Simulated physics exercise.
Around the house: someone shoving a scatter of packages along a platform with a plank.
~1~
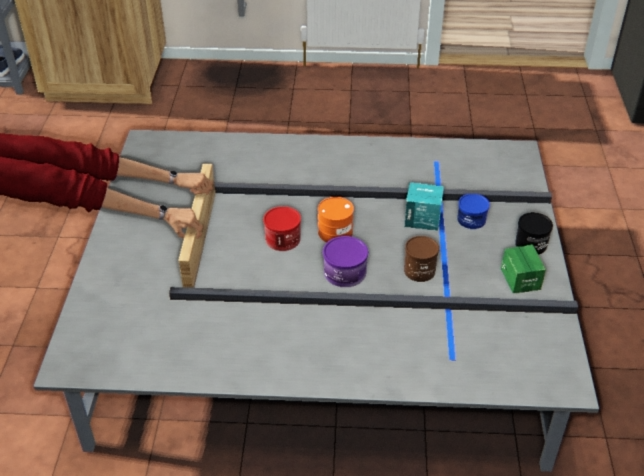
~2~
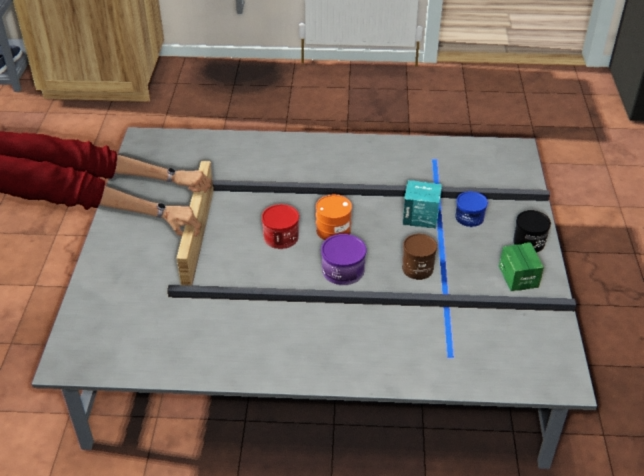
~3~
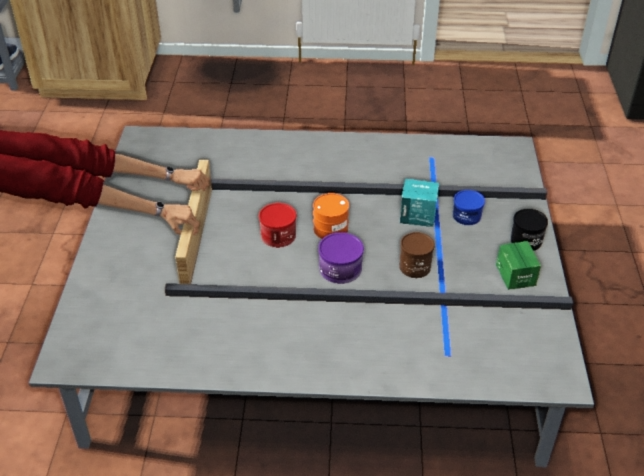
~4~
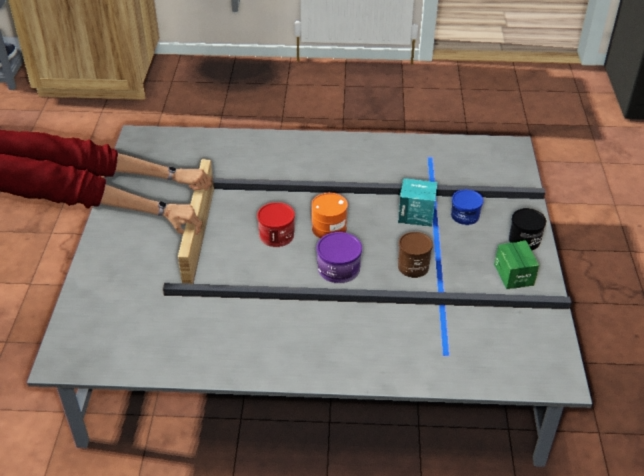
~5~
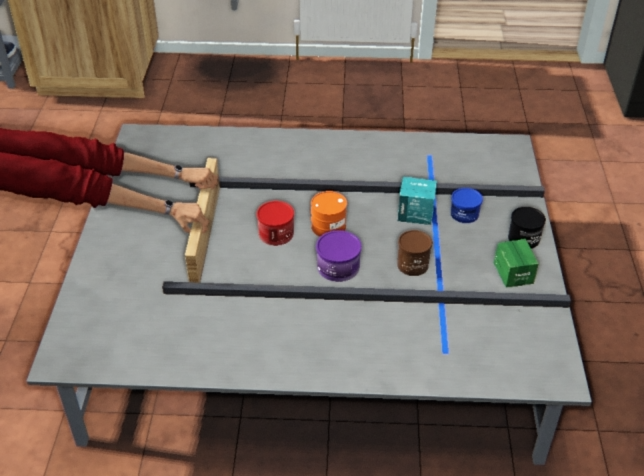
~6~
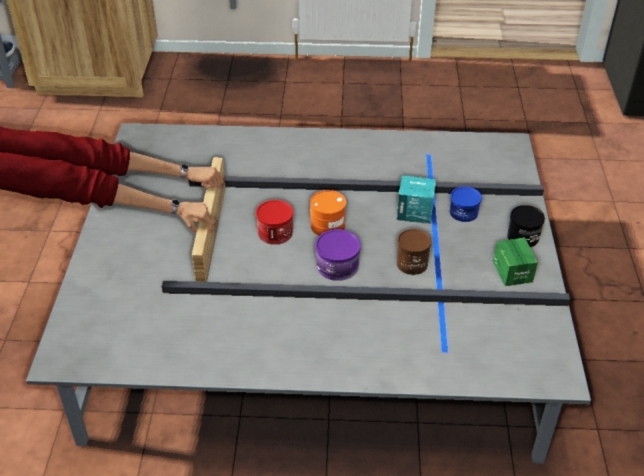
In a room with terracotta floor tiles, a grey table with two dark rails is seen from above at an angle. Red, orange, purple, brown, blue and black containers, a turquoise box and a green parcel sit between the rails, spread from left to right around a blue tape line. Two red-sleeved arms hold a wooden plank still at left, then push it slightly rightward, the packages staying put as the view drifts slightly.
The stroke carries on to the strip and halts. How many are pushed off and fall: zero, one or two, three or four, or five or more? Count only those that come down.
Outcome: The number that fall off is zero.
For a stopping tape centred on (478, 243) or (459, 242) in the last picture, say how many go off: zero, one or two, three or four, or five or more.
Taking them in turn, one or two; none.
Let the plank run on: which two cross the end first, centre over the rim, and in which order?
They are the blue pail, then the green parcel.
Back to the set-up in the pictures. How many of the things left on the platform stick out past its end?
Overhanging: 0.
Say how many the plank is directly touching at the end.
In contact: 3.
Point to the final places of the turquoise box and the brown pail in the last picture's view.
About (481, 195), and the other about (497, 251).
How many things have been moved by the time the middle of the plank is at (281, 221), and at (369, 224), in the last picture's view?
By then 2, and 5.
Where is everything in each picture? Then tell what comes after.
Black pail (533, 234); green parcel (523, 269); blue pail (473, 212); plank (199, 225); tape (444, 248), in the first frame.
Green parcel (521, 267); turquoise box (422, 204), in the second frame.
Blue pail (468, 208); red pail (278, 226), in the third frame.
Black pail (527, 230); orange canister (329, 217), in the fourth frame.
Green parcel (516, 263); purple pail (339, 256), in the fifth frame.
Black pail (525, 227); green parcel (515, 262); blue pail (465, 205); plank (210, 219); tape (436, 241), in the sixth frame.
A little later, none off yet; black pail at rest near (525, 227); green parcel at rest near (515, 262); blue pail at rest near (465, 205).
Next, none off yet; black pail at rest near (525, 227); green parcel at rest near (515, 262); blue pail shifted a little near (474, 203).
When it is over, the number that fall off is zero.
